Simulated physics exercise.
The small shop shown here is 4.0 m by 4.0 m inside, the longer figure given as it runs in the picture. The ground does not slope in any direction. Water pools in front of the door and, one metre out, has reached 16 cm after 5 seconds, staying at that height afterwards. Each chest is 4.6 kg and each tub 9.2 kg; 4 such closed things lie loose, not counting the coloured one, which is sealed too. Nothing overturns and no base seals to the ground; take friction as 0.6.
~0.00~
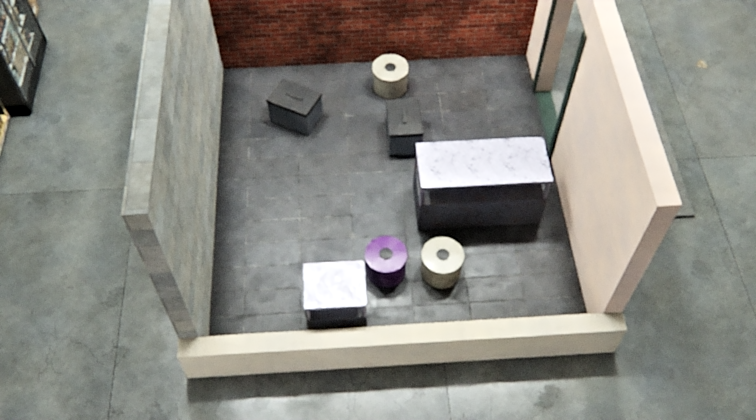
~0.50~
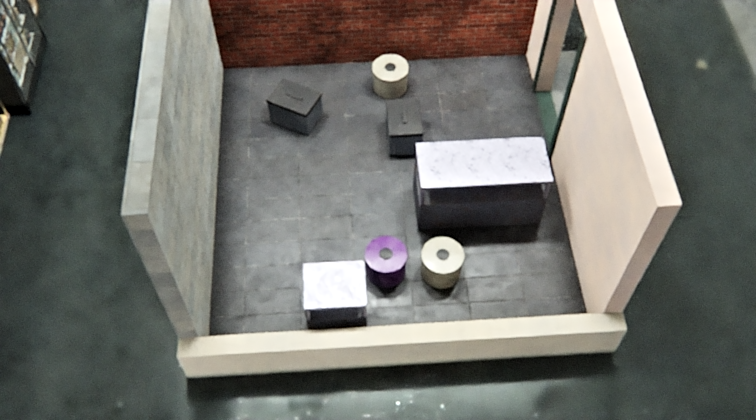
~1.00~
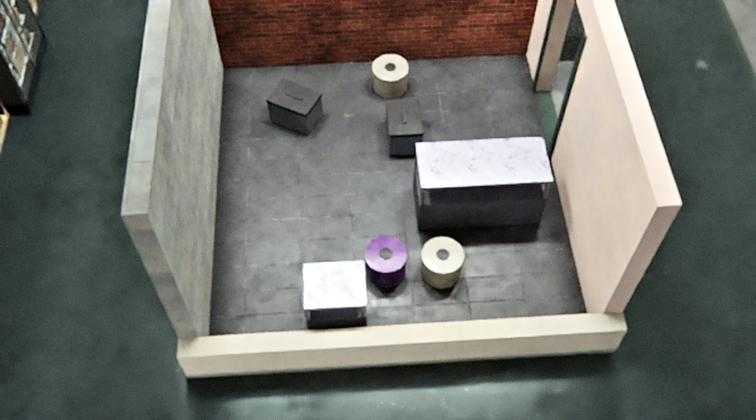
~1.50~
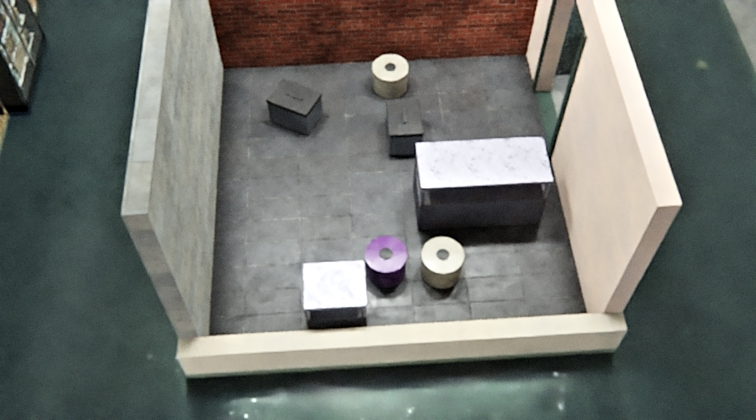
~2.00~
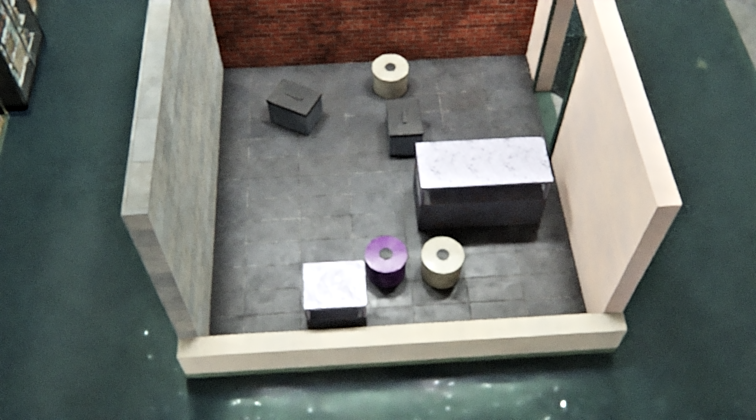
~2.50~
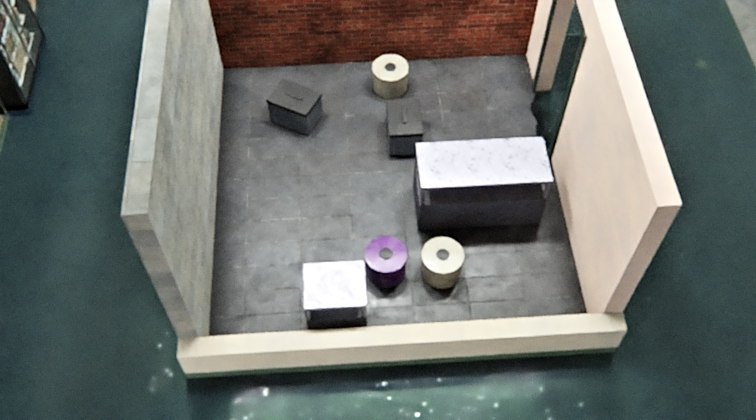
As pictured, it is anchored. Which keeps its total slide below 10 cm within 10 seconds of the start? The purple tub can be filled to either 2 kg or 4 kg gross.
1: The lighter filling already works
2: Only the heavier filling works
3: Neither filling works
1.
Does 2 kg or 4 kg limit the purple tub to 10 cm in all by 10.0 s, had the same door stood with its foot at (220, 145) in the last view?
Moved there, neither choice works.
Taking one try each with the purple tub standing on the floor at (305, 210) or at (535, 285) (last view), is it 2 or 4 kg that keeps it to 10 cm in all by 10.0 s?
In order, no load succeeds and both loads succeed.
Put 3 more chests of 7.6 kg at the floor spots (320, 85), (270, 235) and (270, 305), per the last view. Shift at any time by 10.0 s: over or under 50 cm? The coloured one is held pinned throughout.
In that order: Over, short of it, less.
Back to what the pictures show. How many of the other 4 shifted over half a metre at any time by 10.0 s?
I count 3 of them.
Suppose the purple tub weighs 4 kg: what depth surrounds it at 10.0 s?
Something like 1 centimetres.
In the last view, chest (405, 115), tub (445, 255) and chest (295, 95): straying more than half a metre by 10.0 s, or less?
In order: Above the mark, within the mark, above the mark.
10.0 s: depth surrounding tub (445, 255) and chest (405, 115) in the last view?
Depth approx. 0 cm / 8 cm.
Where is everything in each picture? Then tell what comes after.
The purple tub at (386, 254) rests on the ground; water covers 0.0 m2; 0 of 5 have shifted, in the first frame.
The purple tub at (386, 254) rests on the ground; 0.0 m2 under water; 0 of 5 have shifted, in the second frame.
The purple tub at (386, 254), on the bottom; water covers 0.0 m2; 0 of 5 have shifted, in the third frame.
The purple tub at (386, 254), on the bottom; 0.0 m2 under water; 0 of 5 have shifted, in the fourth frame.
The purple tub at (386, 254), on the bottom; 0.0 m2 under water; 0 of 5 have shifted, in the fifth frame.
The purple tub at (386, 254), on the bottom; water covers 0.0 m2; 0 of 5 have shifted, in the sixth frame.
After 3.5 s the purple tub would be 0 cm from its start with 2 kg and 0 cm from its start with 4 kg; 0 cm of water round it then.
After 4.5 s the purple tub would be 0 cm from its start with 2 kg and 0 cm from its start with 4 kg; 0 cm of water round it then.
After 7.0 s the purple tub would be 0 cm from its start with 2 kg and 0 cm from its start with 4 kg; 0 cm of water round it then.
After 10.0 s the purple tub would be 0 cm from its start with 2 kg and 0 cm from its start with 4 kg; 1 cm of water round it then.
